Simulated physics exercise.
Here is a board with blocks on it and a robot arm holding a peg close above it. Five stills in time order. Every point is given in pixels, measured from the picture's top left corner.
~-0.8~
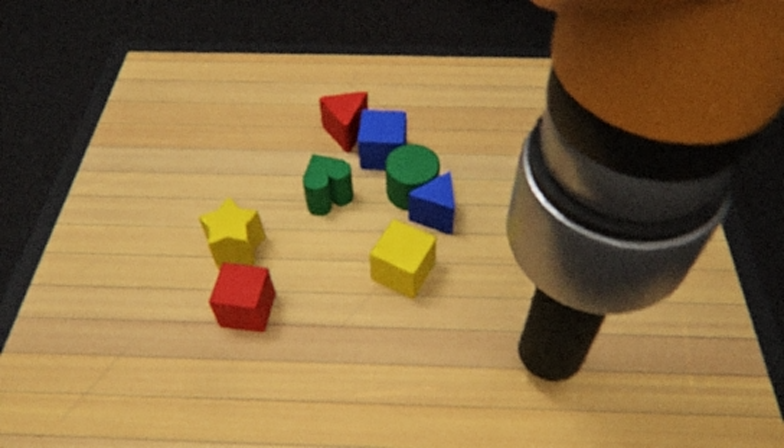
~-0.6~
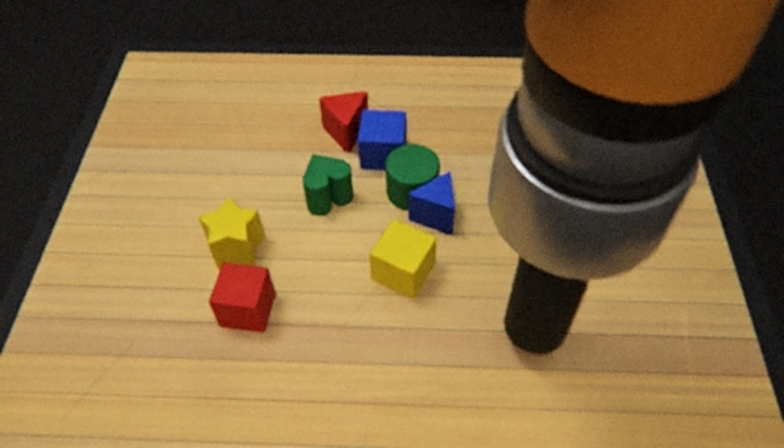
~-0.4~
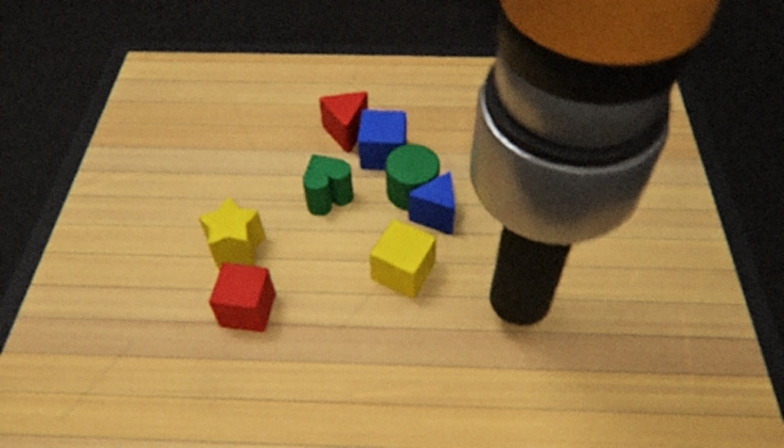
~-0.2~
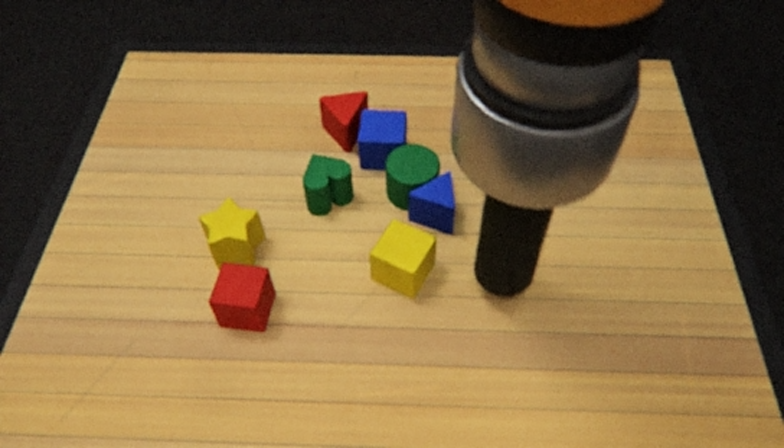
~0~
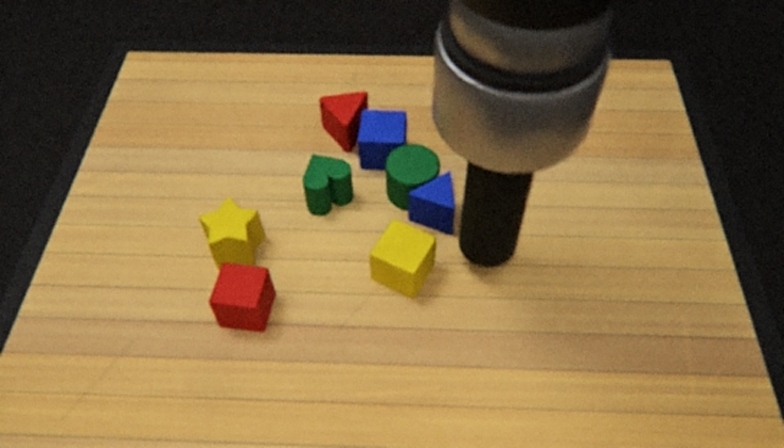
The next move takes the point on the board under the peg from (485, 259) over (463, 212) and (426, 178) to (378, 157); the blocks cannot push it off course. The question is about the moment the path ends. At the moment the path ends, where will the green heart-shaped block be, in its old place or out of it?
That block ends up displaced.
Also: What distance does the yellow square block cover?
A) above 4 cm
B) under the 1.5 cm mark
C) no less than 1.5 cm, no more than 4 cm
My pick is B.
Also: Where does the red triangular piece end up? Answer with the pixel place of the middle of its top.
Its top face will be centred at roughly (316, 84).
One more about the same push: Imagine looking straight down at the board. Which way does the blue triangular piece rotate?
My answer: Anticlockwise.
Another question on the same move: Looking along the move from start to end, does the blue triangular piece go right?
Short answer: No.
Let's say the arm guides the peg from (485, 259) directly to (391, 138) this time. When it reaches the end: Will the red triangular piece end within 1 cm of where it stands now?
No
The first path, step by step. One third of the way, peg (464, 196); green disc (406, 161); blue triangular piece (423, 191).
Two thirds of the way, peg (426, 162); blue square block (379, 119); green disc (373, 155); blue triangular piece (416, 191), turned 25° anticlockwise.
At the end, peg (377, 141); green heart-shaped block (299, 181), turned 15° clockwise; red triangular piece (316, 84); blue square block (347, 98), turned 25° clockwise; yellow square block in place; green disc (334, 154); blue triangular piece (416, 191), turned 25° anticlockwise.
